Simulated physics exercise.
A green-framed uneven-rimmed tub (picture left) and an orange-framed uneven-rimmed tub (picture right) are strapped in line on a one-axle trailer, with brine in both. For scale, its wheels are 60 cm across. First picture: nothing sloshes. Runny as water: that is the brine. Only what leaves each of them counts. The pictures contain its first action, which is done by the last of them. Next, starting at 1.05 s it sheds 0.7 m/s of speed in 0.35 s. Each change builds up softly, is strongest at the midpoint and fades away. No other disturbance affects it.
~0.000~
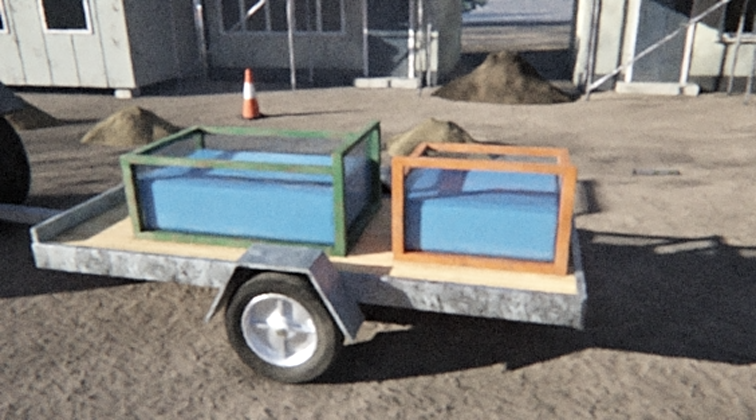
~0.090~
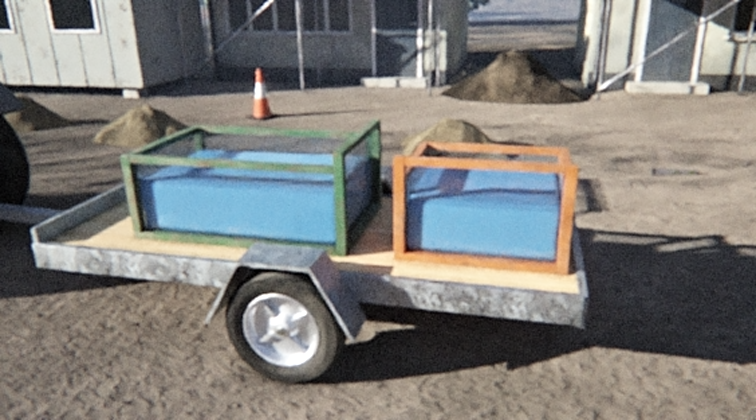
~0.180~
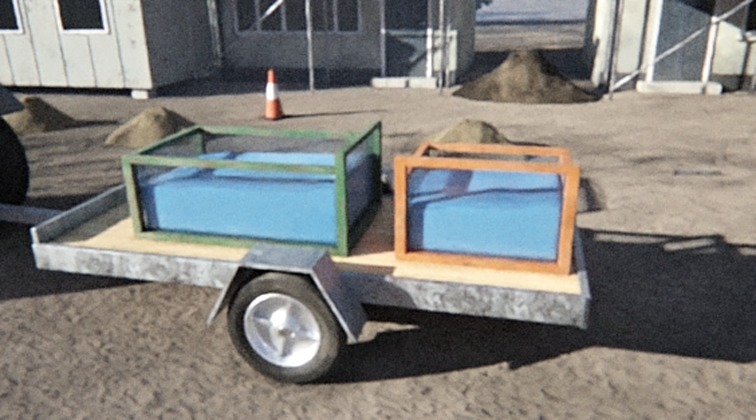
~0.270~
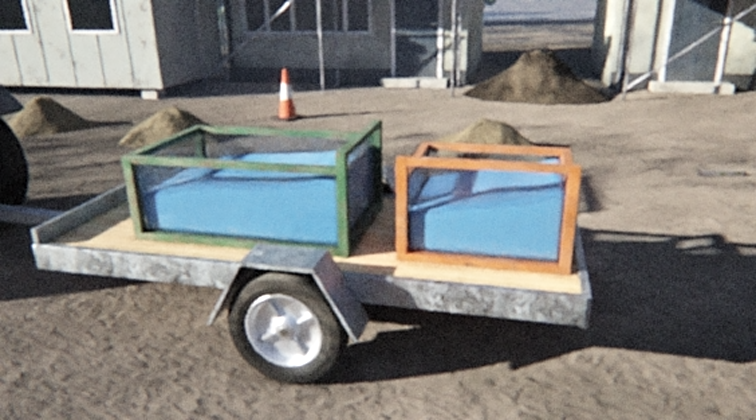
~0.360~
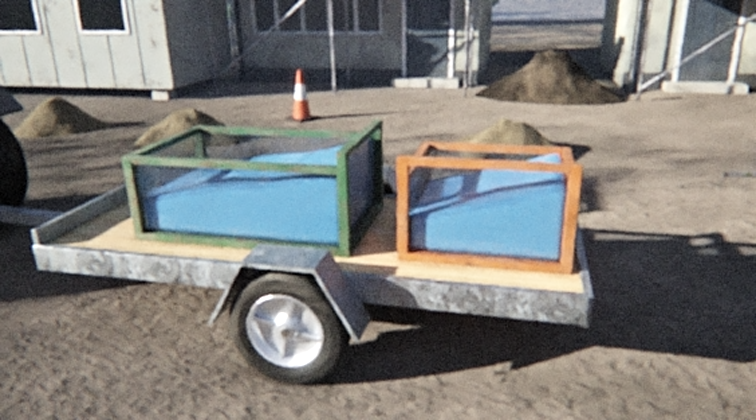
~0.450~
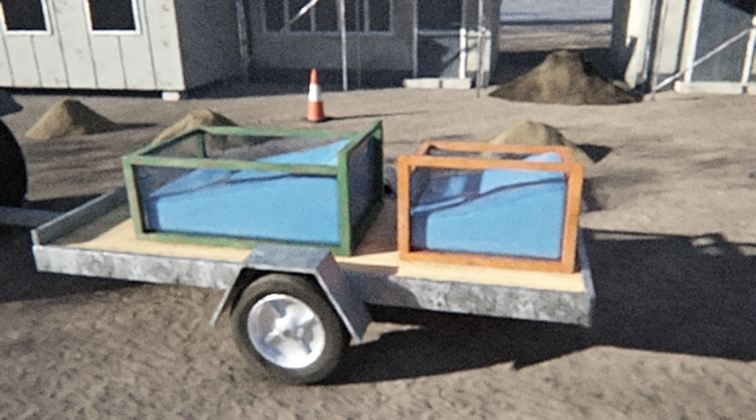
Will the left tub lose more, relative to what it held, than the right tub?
The left-hand side is going to shed the larger part.
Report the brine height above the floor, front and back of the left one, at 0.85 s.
At the front 28 cm, at the back 30 cm.
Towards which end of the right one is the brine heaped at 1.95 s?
Rear end.
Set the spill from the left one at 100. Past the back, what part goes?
Near 0 per cent of the spill.
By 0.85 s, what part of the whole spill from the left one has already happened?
Near 0 in a hundred.
After 0.85 s the left one has lost nothing (front 27 cm, back 30 cm); the right one has lost nothing (front 36 cm, back 23 cm).
After 1.35 s the left one has lost nothing (front 50 cm, back 14 cm); the right one has lost nothing (front 32 cm, back 21 cm).
After 1.95 s the left one has lost 2 per cent, over the front (front 28 cm, back 44 cm); the right one has lost nothing (front 24 cm, back 31 cm).
After 4.39 s the left one has lost 5 per cent, over the front; the right one has lost nothing.
